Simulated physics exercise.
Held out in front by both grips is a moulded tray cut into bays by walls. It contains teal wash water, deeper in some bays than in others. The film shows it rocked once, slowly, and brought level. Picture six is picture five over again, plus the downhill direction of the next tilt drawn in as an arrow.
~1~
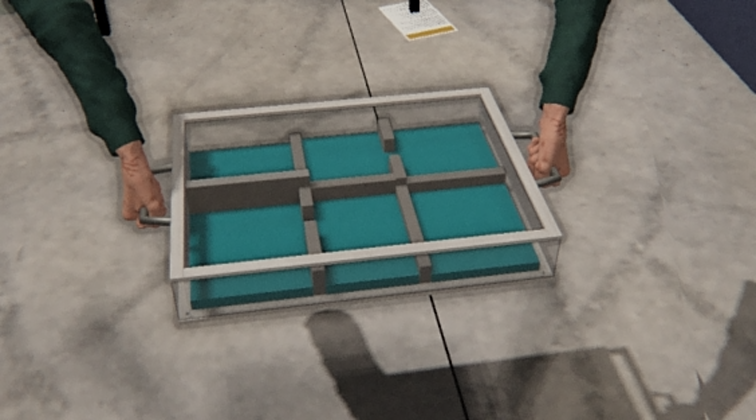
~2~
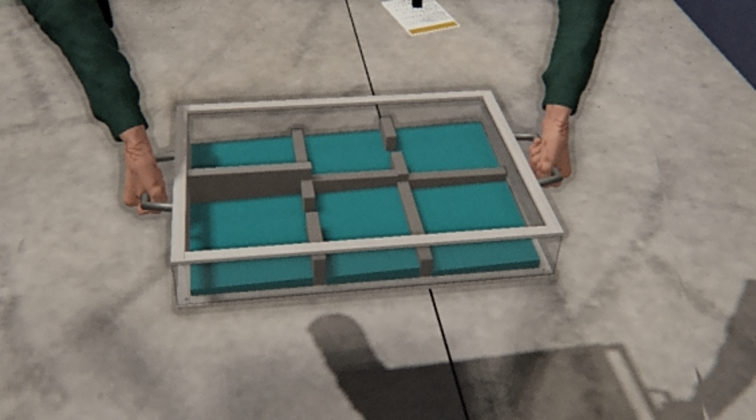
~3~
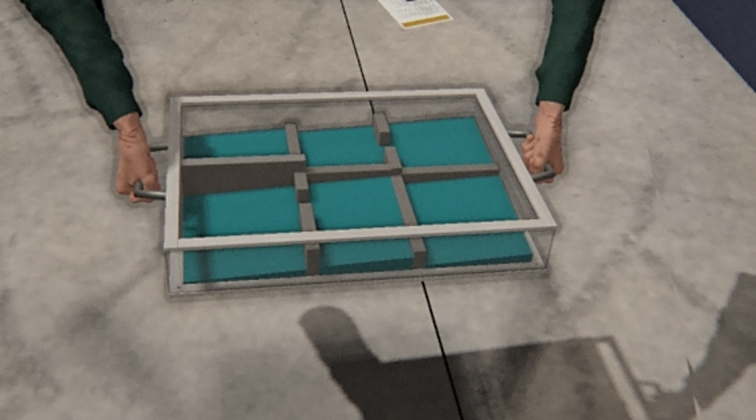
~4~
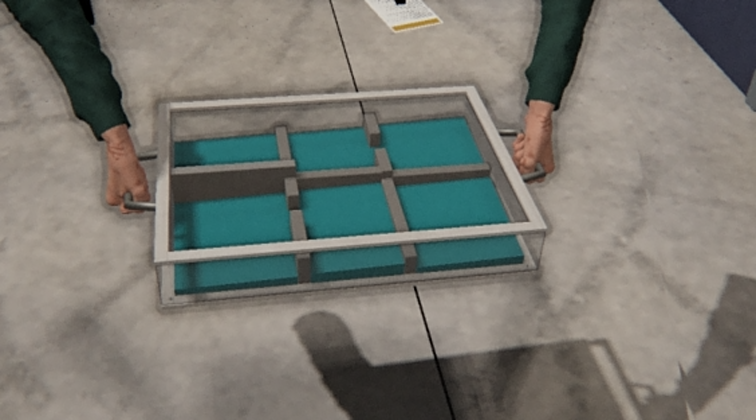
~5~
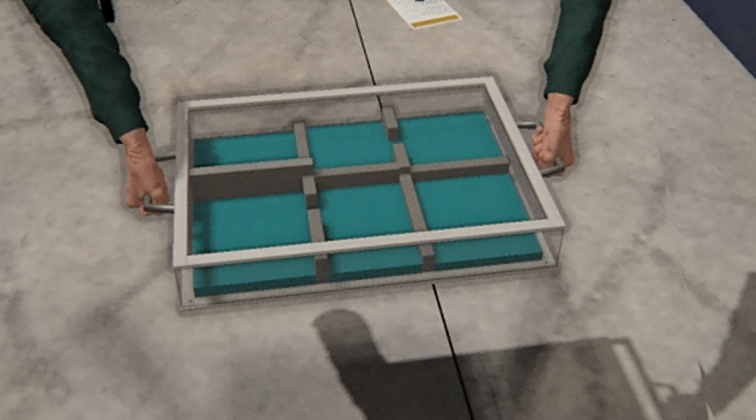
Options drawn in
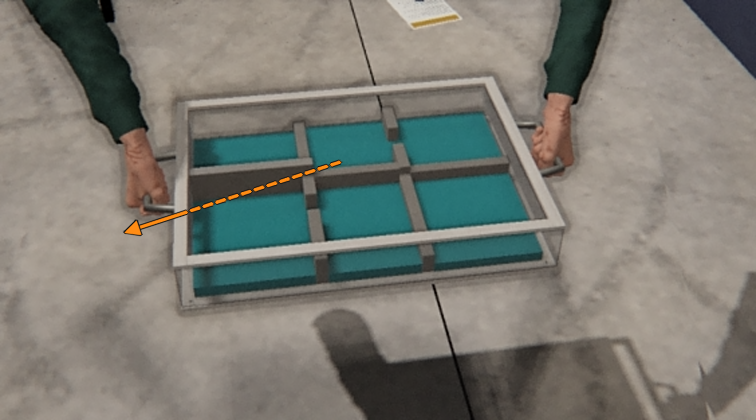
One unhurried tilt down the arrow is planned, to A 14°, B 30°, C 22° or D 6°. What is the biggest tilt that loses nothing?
A.
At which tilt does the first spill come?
That is tilt C.
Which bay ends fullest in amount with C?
That is the front left bay.
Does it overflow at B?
Yes, it does.
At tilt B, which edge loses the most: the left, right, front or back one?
The left rim.
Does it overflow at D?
No, not at all.
The arrow ends at (129, 230).
Choosing A, nothing spills; the front left bay holds the most.
Choosing B, about 47 % goes over the rim.
Choosing C, about 14 % goes over the rim.
Choosing D, nothing spills; the front left bay holds the most.
